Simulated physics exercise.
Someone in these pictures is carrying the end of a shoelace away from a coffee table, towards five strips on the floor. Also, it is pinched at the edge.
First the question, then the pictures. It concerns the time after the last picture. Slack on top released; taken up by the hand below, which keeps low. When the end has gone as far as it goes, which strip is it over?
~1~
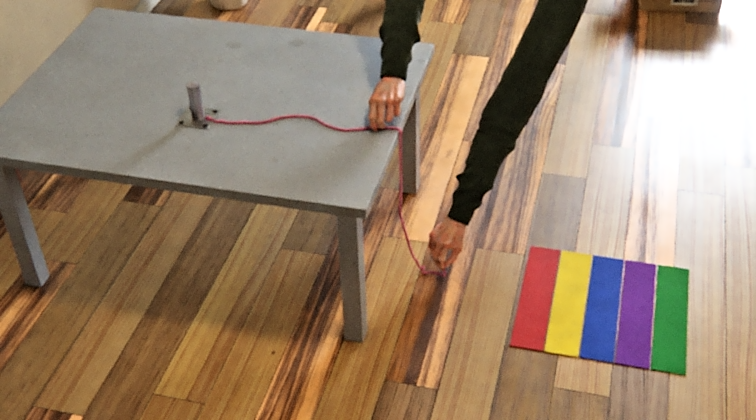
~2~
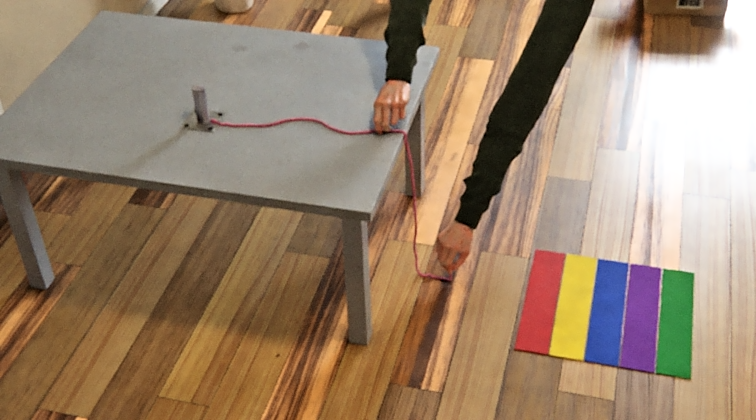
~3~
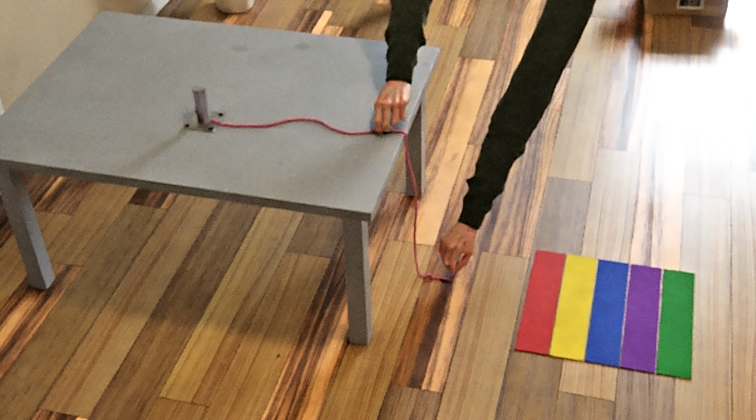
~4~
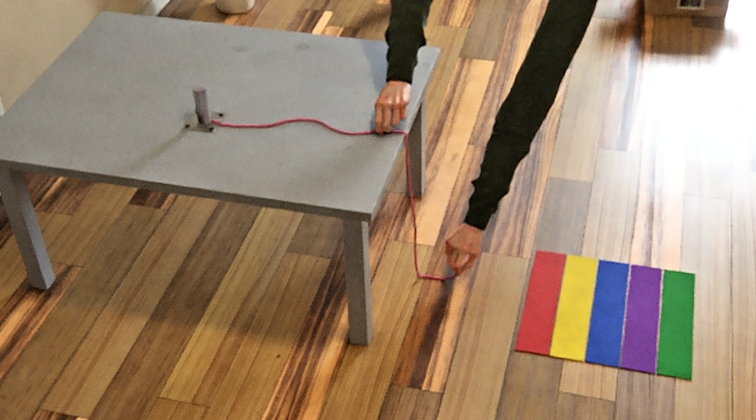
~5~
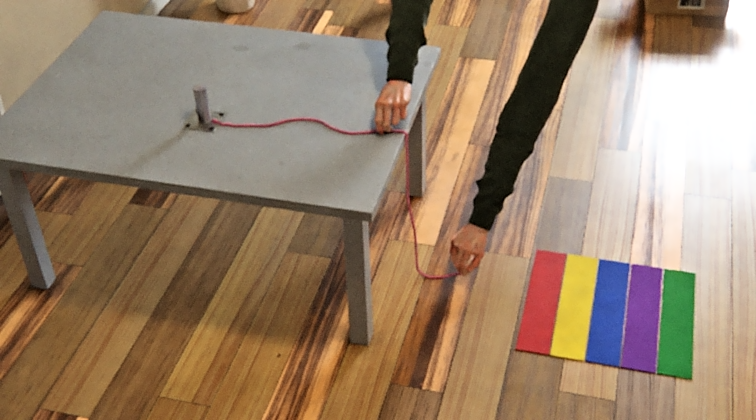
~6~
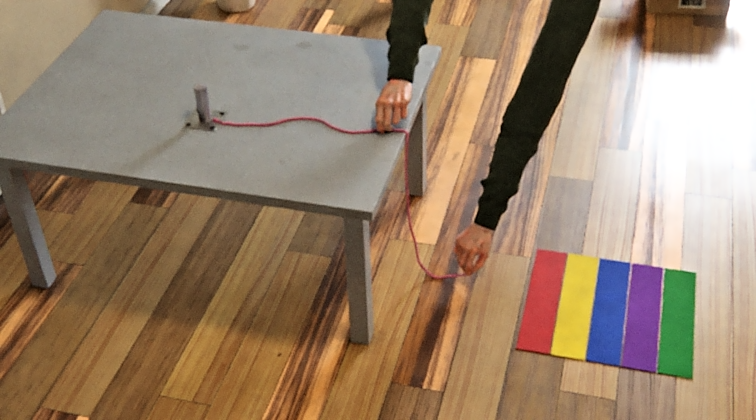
It is over the yellow strip.
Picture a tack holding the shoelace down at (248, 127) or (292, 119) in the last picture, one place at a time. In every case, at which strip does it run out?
The end stops on yellow and then on yellow.
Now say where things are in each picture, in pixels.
End (444, 266); red (530, 329); yellow (564, 334); blue (599, 340); purple (634, 346); green (670, 352), in the first picture.
End (452, 270); shoelace through (240, 126) (307, 119) (371, 132) (411, 163) (415, 215) (417, 268), in the second picture.
End (455, 271), in the third picture.
End (461, 272); shoelace through (241, 126) (308, 120) (372, 132) (408, 163) (414, 216) (416, 269), in the fourth picture.
End (466, 272), in the fifth picture.
End (471, 272); shoelace through (242, 125) (309, 118) (373, 131) (406, 162) (409, 215) (422, 266), in the sixth picture.
A little later, end near (513, 278); short of the strips.
Next, end near (554, 285); over red.
When it is tight, end near (580, 289); over yellow. It gets as far as the yellow strip.
